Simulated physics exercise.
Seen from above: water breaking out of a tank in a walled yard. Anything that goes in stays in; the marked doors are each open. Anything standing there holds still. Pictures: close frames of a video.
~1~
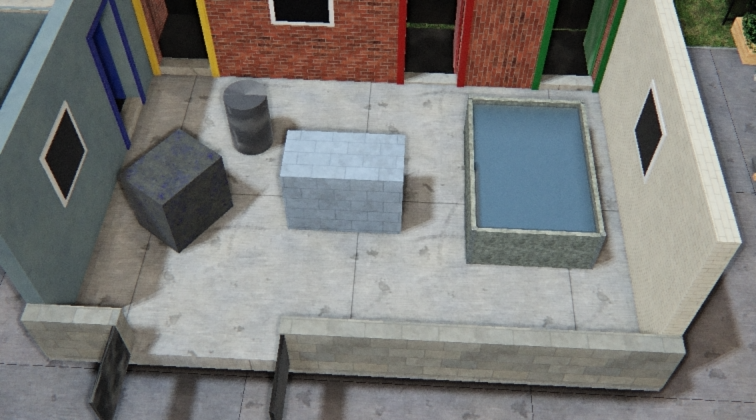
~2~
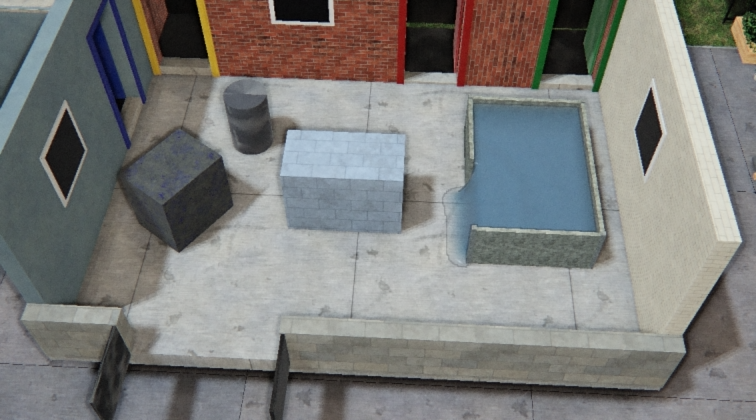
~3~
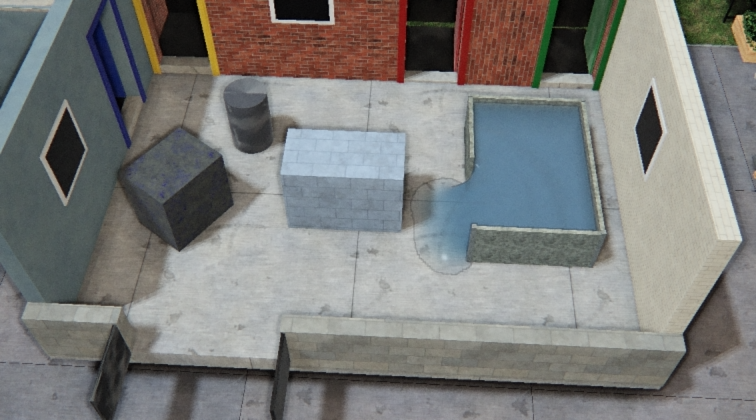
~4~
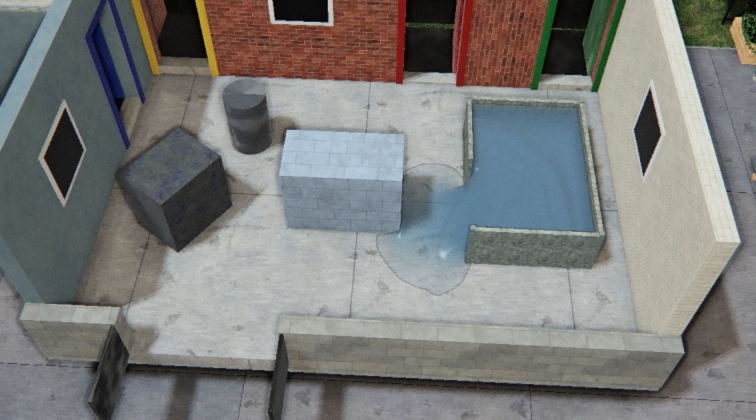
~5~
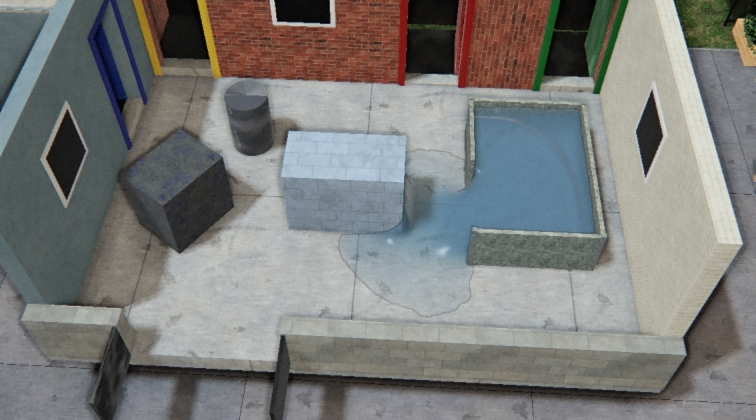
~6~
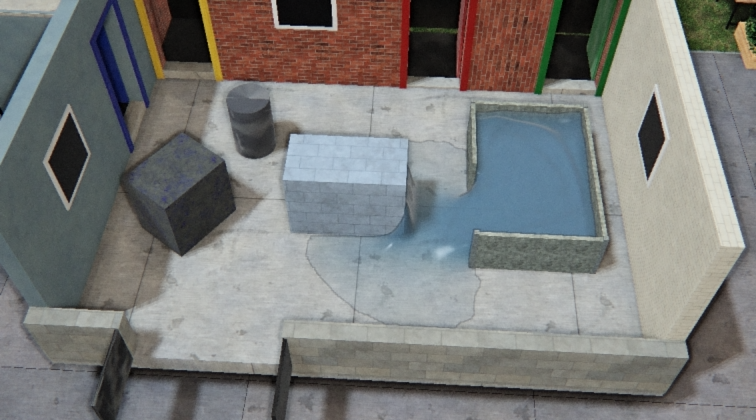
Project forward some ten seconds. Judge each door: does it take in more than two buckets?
My prediction: Green door: Within the cap, yellow door: Within the cap, red door: Over the cap, blue door: Within the cap.
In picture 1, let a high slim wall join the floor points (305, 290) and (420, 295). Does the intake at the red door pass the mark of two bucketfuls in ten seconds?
Here's how it goes: The red door ends up swamped.
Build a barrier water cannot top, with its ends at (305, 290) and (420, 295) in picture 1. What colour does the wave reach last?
Answer: The one in blue.
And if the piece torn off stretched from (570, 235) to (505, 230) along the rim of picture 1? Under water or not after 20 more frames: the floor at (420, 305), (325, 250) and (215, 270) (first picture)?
Spot one ends up deluged, spot two deluged, spot three deluged.
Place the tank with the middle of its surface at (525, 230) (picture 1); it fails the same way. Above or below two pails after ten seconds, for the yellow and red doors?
Taking them in turn, the yellow door remains within limits and the red door remains within limits.
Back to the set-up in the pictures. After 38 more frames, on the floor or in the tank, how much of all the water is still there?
82 per cent.
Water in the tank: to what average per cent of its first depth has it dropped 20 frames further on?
I'd put it near 36 per cent.
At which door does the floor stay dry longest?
It's the blue-painted one.
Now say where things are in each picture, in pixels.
In the first picture, still water in the tank at (531, 165).
In the second picture, the front is at (457, 260), out from the gap at (471, 216).
In the third picture, water pours out at (471, 215) and has run to (436, 265).
In the fourth picture, water pours out at (470, 218) and has run to a hidden place.
In the fifth picture, water pours out at (472, 219) and has run to (348, 253).
In the sixth picture, the front is at (315, 258), out from the gap at (474, 222).
A moment on, water covers 35 % of the floor; the green door not reached, the yellow door not reached, the red door not reached, the blue door not reached.
Next, water covers 50 % of the floor; the green door not reached, the yellow door not reached, the red door over two buckets in, the blue door not reached.
Then, water covers 70 % of the floor; the green door wet at the sill, nothing in, the yellow door wet at the sill, nothing in, the red door far over two buckets in, the blue door not reached.
Later, water covers 95 % of the floor; the green door wet at the sill, nothing in, the yellow door wet at the sill, nothing in, the red door far over two buckets in, the blue door wet at the sill, nothing in.
In the end, water covers 95 % of the floor; the green door wet at the sill, nothing in, the yellow door wet at the sill, nothing in, the red door far over two buckets in, the blue door wet at the sill, nothing in.
